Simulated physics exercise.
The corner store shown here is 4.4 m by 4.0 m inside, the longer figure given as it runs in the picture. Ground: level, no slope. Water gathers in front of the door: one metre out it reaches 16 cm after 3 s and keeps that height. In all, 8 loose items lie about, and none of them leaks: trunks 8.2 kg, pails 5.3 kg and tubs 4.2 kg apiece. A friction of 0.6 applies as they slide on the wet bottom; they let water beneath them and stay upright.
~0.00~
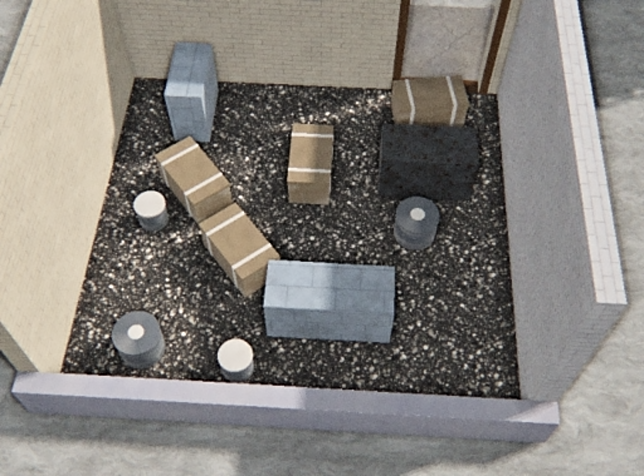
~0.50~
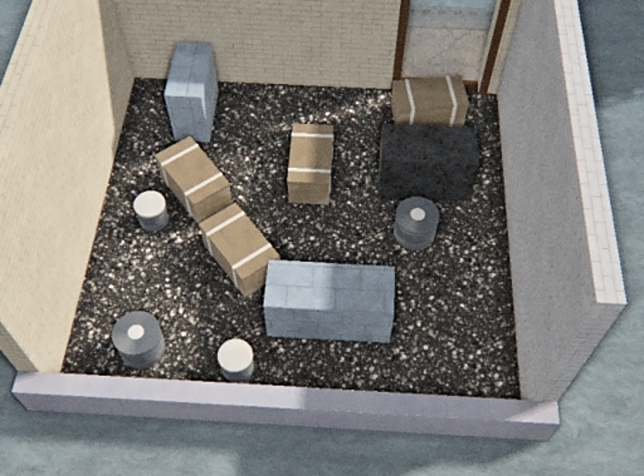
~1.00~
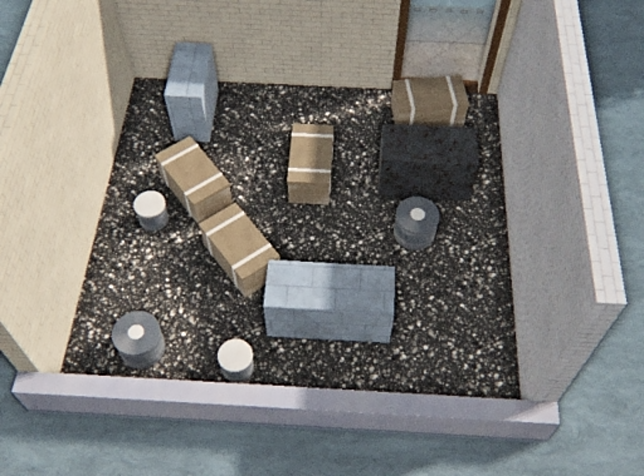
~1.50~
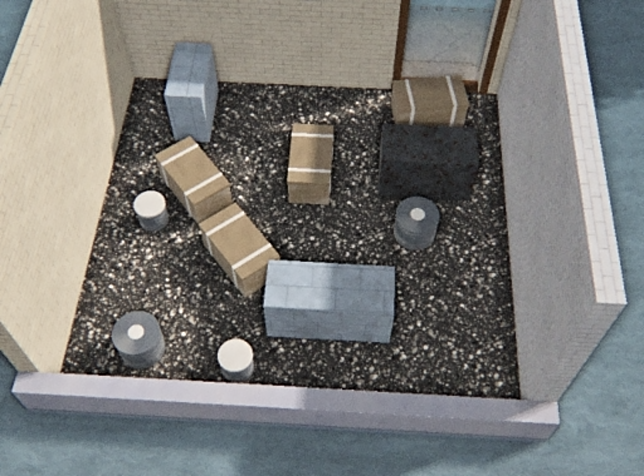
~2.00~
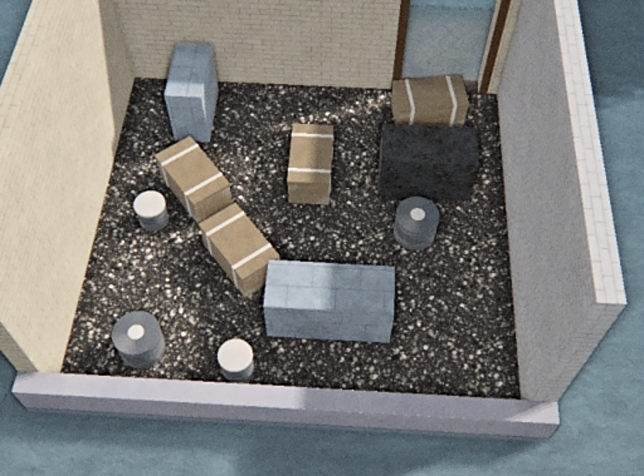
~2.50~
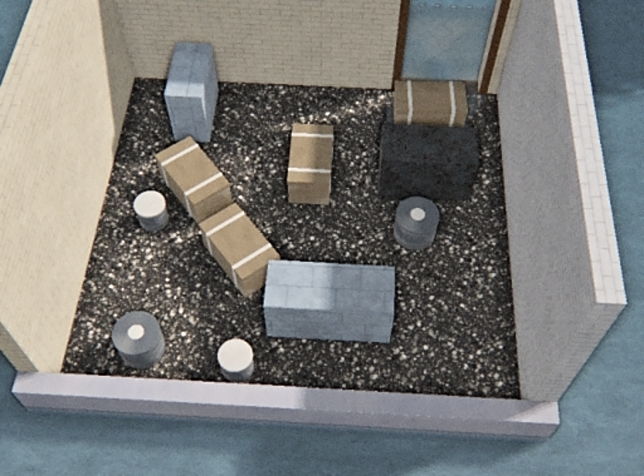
Water spread over the pale ground outside the walls and deepened to a murky blue, then the taped brown box near the back doorway shifted slightly while everything else on the speckled floor stayed put.
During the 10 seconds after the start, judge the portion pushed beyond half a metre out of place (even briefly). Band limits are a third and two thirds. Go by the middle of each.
The share is not even a third.
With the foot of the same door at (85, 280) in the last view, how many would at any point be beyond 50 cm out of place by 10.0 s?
4.
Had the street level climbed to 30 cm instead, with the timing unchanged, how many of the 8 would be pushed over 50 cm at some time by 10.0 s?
You'd get 6 in that case.
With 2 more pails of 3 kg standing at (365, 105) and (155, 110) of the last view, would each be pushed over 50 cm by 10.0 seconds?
Inside the limit, then inside the limit.
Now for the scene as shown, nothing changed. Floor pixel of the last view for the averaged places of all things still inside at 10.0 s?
Centred roughly on (233, 256).
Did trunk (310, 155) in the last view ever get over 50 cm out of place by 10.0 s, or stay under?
That one comes out beyond the limit.
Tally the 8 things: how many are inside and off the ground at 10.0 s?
Tally: 3 of them.
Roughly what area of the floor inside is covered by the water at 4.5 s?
My estimate is roughly 4.0 m2.
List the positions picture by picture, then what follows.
The first frame shows a trunk at (431, 92), on the bottom; a trunk at (311, 153), on the bottom; water covers 0.0 m2; 0 of 8 have shifted.
The second frame shows a trunk at (431, 92) rests on the ground; a trunk at (311, 153), on the bottom; water covers 0.0 m2; 0 of 8 have shifted.
The third frame shows a trunk at (431, 92), on the bottom; a trunk at (311, 153) rests on the ground; 0.0 m2 under water; 0 of 8 have shifted.
The fourth frame shows a trunk at (431, 92) rests on the ground; a trunk at (311, 153), on the bottom; 0.0 m2 under water; 0 of 8 have shifted.
The fifth frame shows a trunk at (431, 92) rests on the ground; a trunk at (311, 153), on the bottom; water covers 0.0 m2; 0 of 8 have shifted.
The sixth frame shows a trunk at (431, 96), on the bottom, 6 cm from its start; a trunk at (311, 153), on the bottom; 0.3 m2 under water; 1 of 8 have shifted.
After 3.5 s 0 of 8 are over 50 cm from their spots; 1 afloat.
After 4.5 s 1 of 8 are over 50 cm from their spots; 1 afloat.
After 7.0 s 2 of 8 are over 50 cm from their spots; 2 afloat.
After 10.0 s 2 of 8 are over 50 cm from their spots, and 2 have been at some point; 3 afloat.
